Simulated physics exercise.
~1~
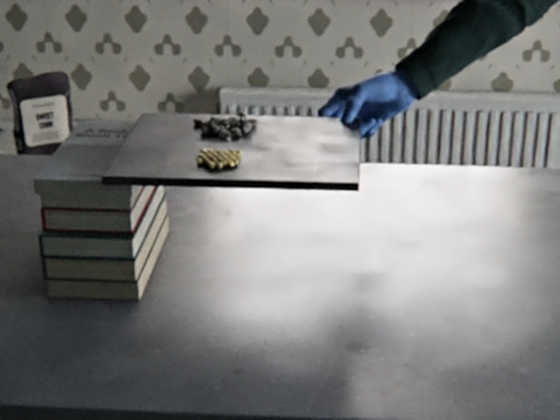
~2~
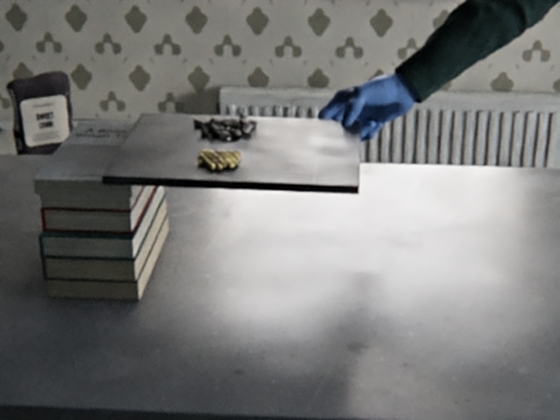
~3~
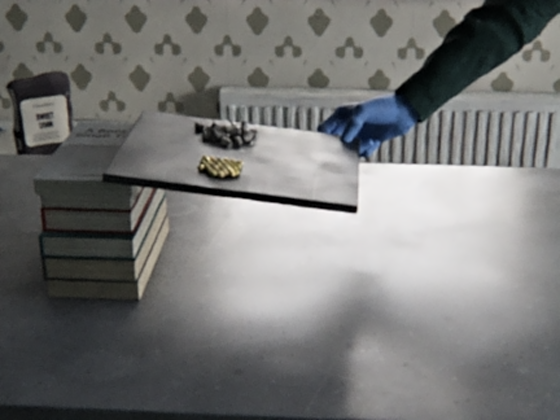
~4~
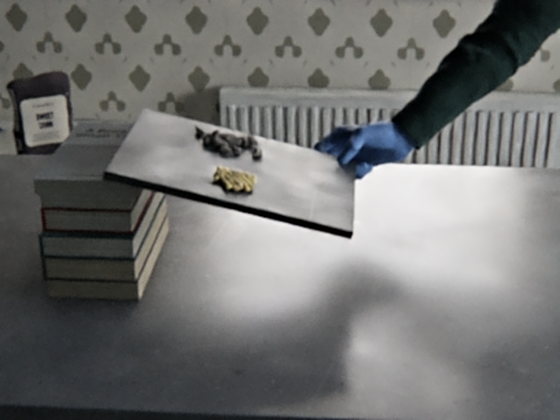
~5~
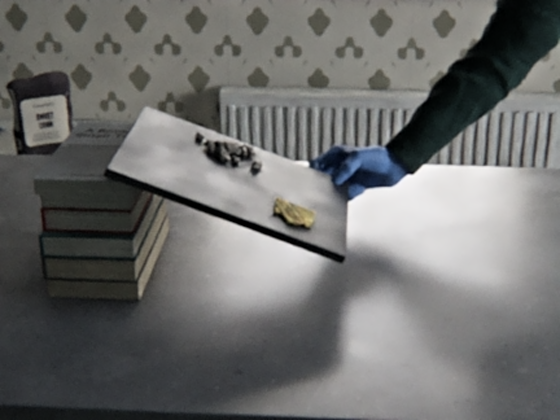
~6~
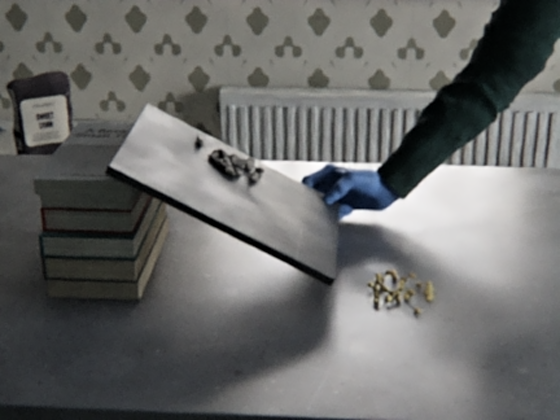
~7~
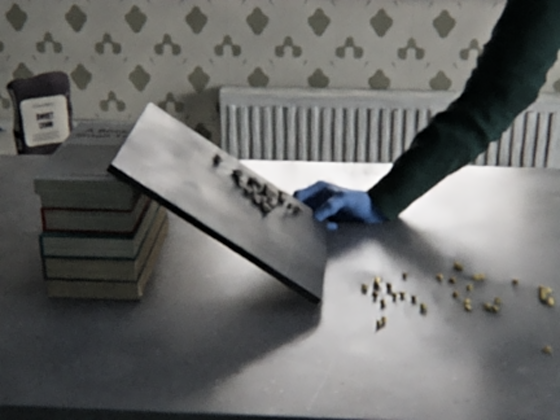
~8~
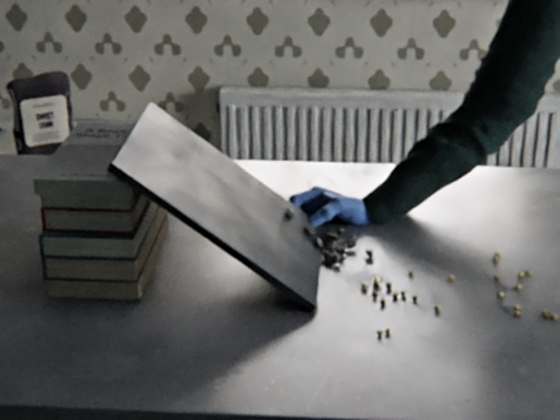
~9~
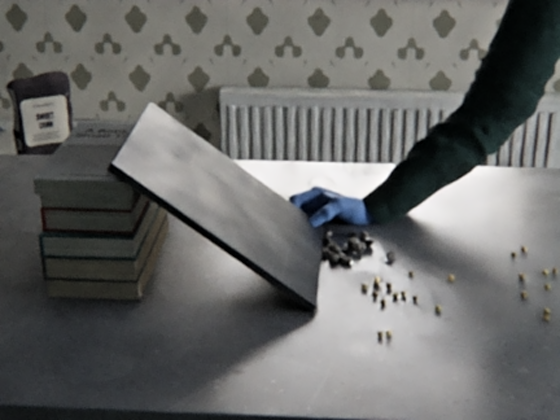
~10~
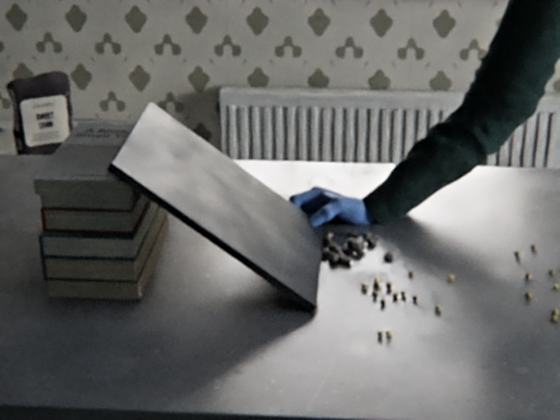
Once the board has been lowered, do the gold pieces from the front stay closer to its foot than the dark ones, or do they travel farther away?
The gold pieces from the front travel farther, scattering out across the counter to the right. The dark ones mostly stop at the foot of the board.
